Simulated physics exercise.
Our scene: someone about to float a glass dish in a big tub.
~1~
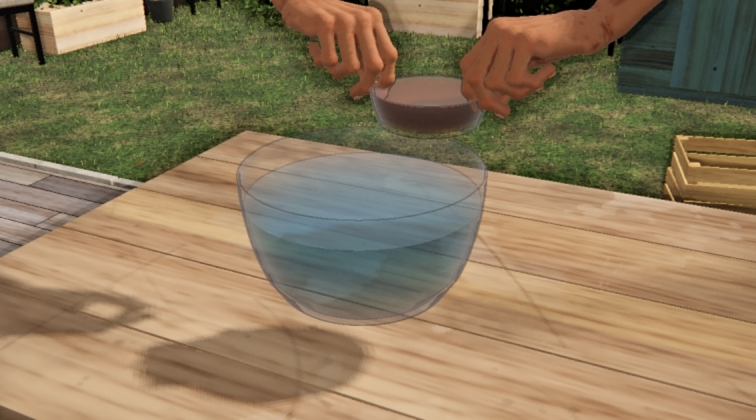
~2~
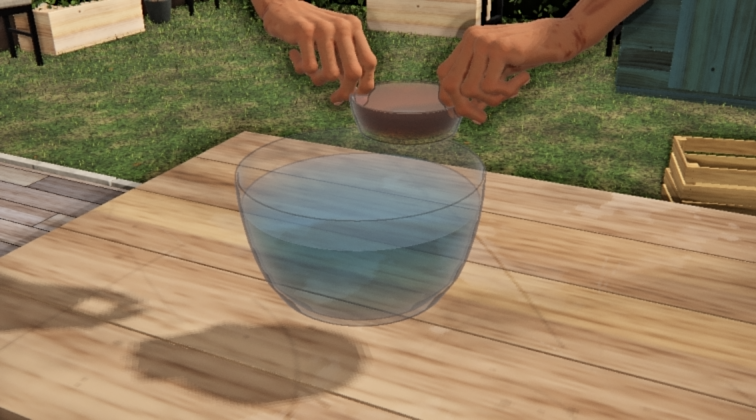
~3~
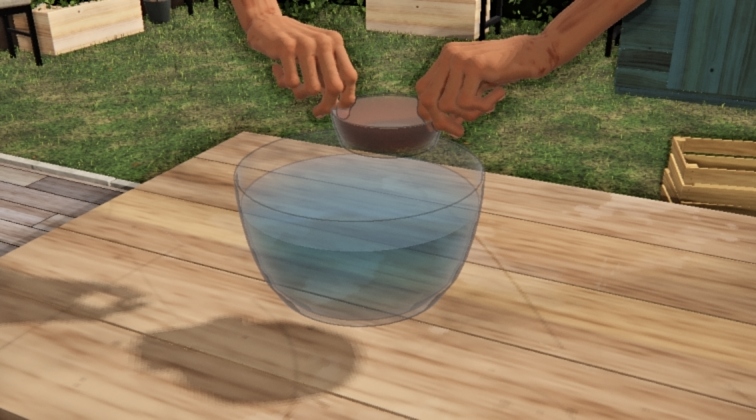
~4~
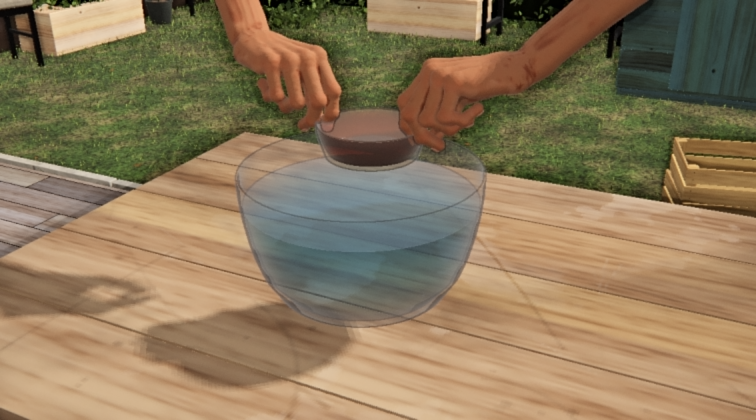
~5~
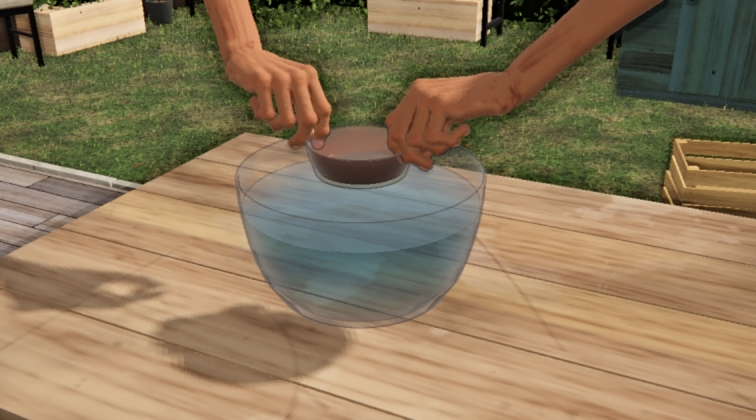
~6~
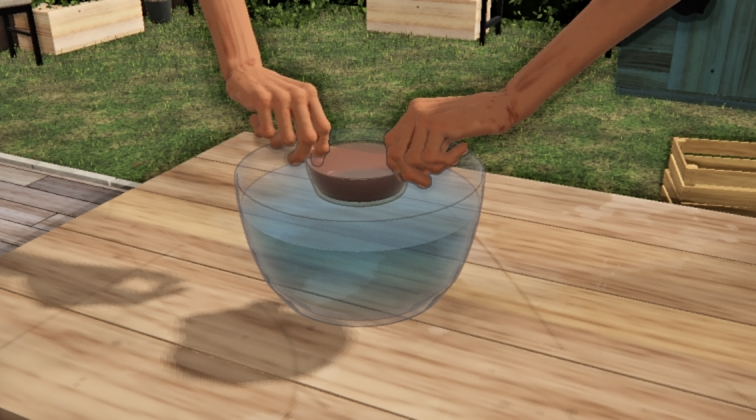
On a wooden table in a grassy yard, two hands lower a nearly full glass dish into a large bowl of water.
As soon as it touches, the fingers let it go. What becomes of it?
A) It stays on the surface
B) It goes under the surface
B, it goes under the surface.
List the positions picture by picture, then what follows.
Dish (429, 103) nearly full; above the big tub, in the first picture.
Dish nearly full, surface at (408, 98); coming down, in the second picture.
Dish (388, 123) nearly full; lower, in the third picture.
Dish nearly full, surface at (371, 125); lower still, in the fourth picture.
Dish (361, 154) nearly full; close to the surface, in the fifth picture.
Dish nearly full, surface at (360, 161); just over the surface, in the sixth picture.
A moment on, the dish dips into the water.
Further on, water pours in over its rim.
When it is over, the dish lies on the bottom.
